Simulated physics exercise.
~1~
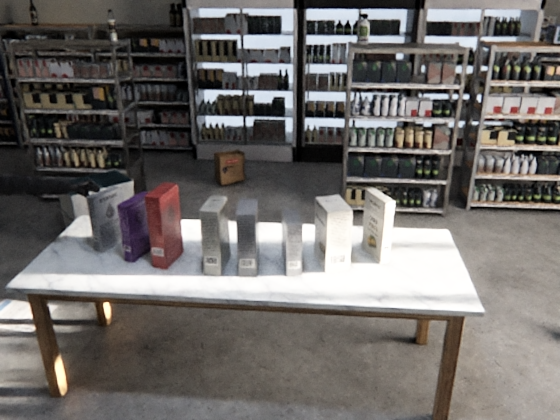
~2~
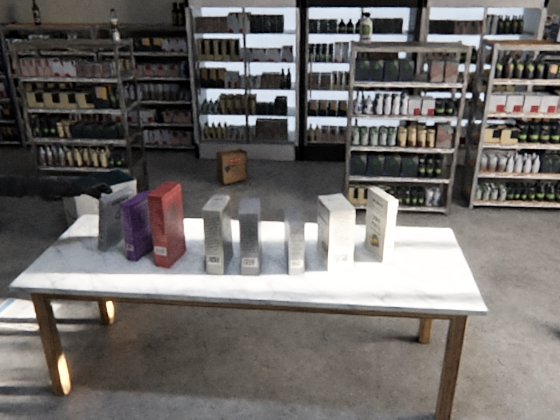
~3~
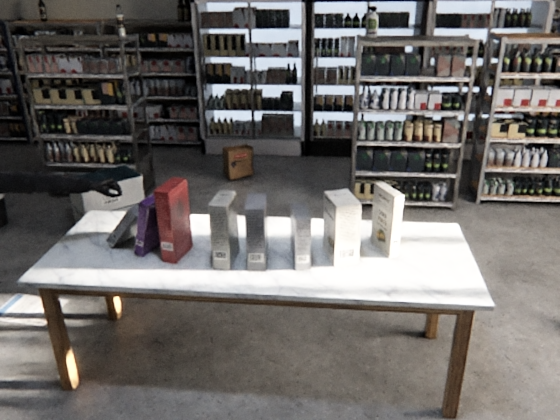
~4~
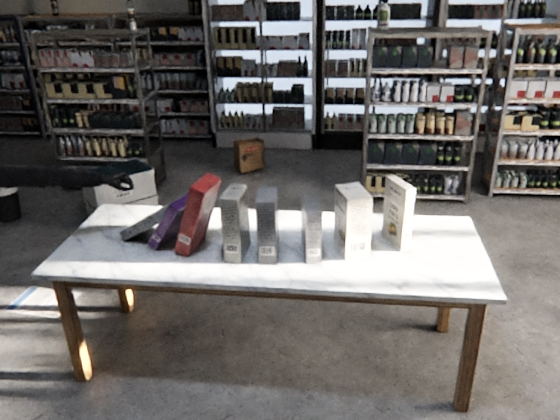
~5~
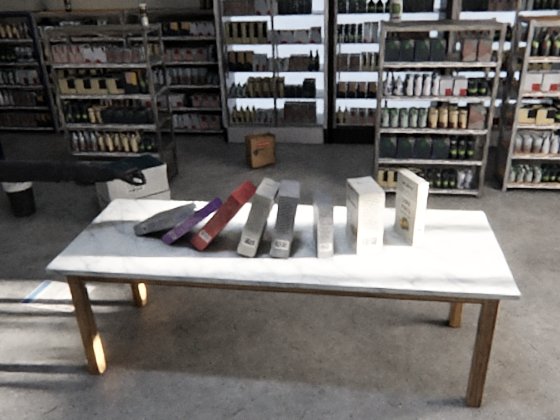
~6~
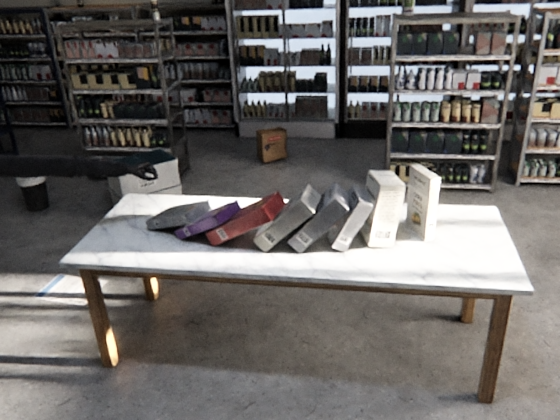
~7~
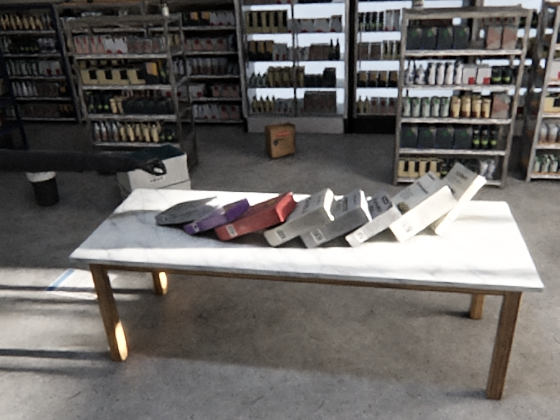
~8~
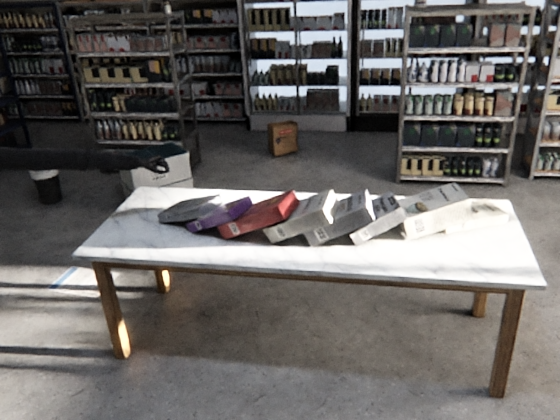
A row of upright boxes on a white-topped table in a shop toppled one after another from left to right, the gray one at the left end going first, then the purple and red ones, until every box lay slumped against the next.
